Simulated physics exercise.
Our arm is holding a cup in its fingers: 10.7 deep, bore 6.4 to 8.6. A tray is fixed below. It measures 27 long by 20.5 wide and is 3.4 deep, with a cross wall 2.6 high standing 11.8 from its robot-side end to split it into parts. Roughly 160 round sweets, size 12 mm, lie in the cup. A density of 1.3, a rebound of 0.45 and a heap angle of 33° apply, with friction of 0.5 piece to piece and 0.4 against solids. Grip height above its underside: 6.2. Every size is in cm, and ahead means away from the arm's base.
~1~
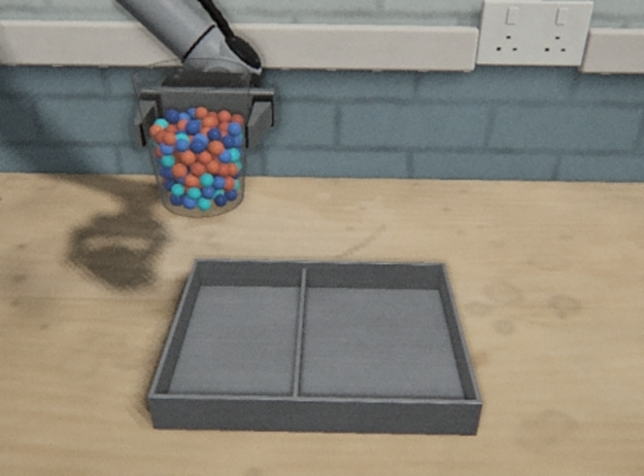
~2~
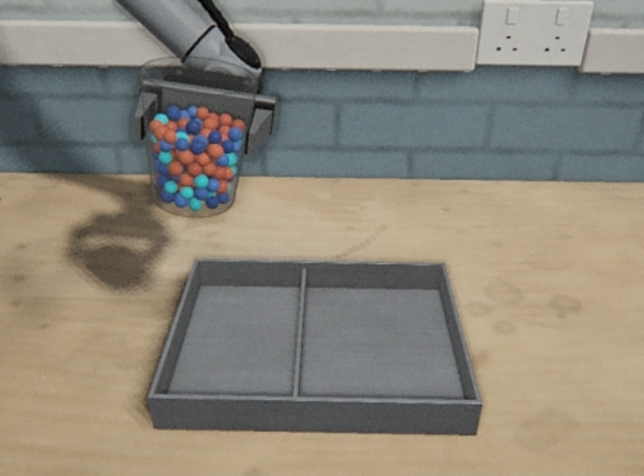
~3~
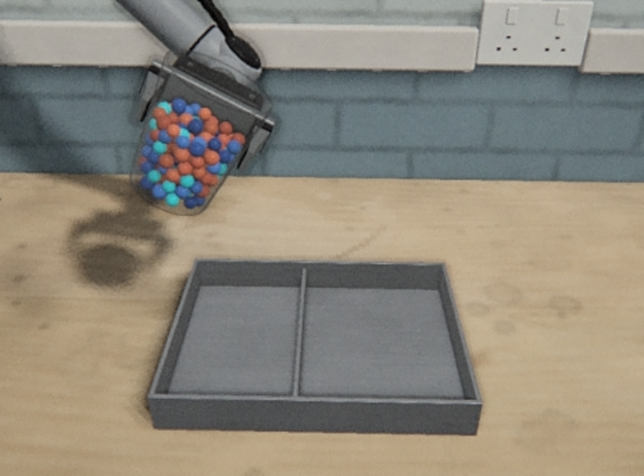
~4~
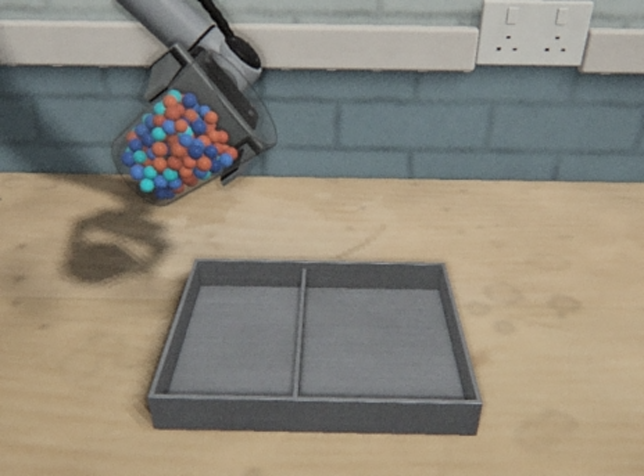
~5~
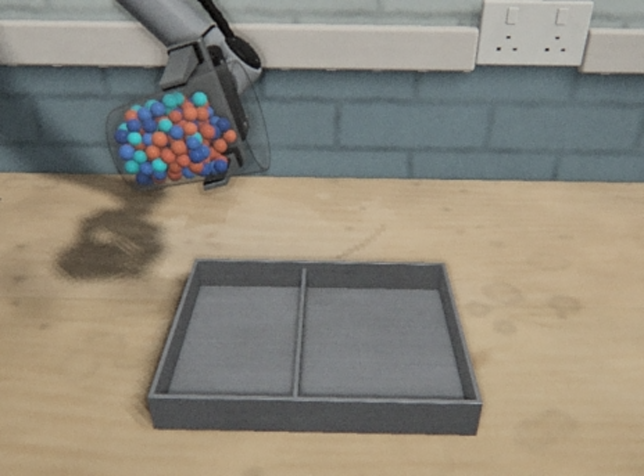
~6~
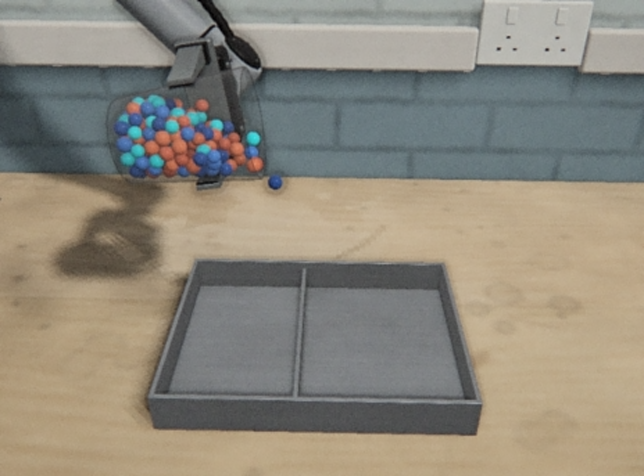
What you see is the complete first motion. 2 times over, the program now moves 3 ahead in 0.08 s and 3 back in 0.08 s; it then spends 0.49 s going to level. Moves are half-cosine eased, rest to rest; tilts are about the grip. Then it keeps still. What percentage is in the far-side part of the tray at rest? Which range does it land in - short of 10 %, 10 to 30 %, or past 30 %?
It lands past 30 %.
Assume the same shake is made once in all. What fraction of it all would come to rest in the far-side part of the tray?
Approx. 45 per cent.
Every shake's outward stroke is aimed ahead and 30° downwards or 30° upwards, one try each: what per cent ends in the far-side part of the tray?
Try one gives about 30 in a hundred, try two about 80 in a hundred.
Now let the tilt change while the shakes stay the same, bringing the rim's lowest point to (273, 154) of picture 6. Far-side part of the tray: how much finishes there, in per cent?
Roughly 20 percent, give or take.
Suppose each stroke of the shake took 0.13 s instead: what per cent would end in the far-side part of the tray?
Roughly 35 percent would.
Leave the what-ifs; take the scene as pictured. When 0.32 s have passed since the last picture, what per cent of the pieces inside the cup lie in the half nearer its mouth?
Estimate: Around 85 %.
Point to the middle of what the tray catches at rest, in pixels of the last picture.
Estimated centre at around (401, 343).
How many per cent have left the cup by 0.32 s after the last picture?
About 50 per cent so far.
Then, 0.32 s after the last picture, tilted 81° forward, highest piece 23 above the table; 78 in the cup, 52 in the far-side part, 1 in the robot-side part, 29 in flight or on a rim.
Then, 0.65 s after the last picture, tilted 20° forward, highest piece 24 above the table; 96 in the far-side part, 55 in the cup, 6 in the robot-side part, 2 on the table or floor, 1 in flight or on a rim.
Then, 1.01 s after the last picture, level, highest piece 21 above the table; 97 in the far-side part, 55 in the cup, 6 in the robot-side part, 2 on the table or floor.
Then, 2.06 s after the last picture, level, highest piece 21 above the table; 97 in the far-side part, 55 in the cup, 6 in the robot-side part, 2 on the table or floor.
Final count, 97 in the far-side part, 55 in the cup, 6 in the robot-side part, 2 on the table or floor. That is 61 % in the far-side part of the tray.
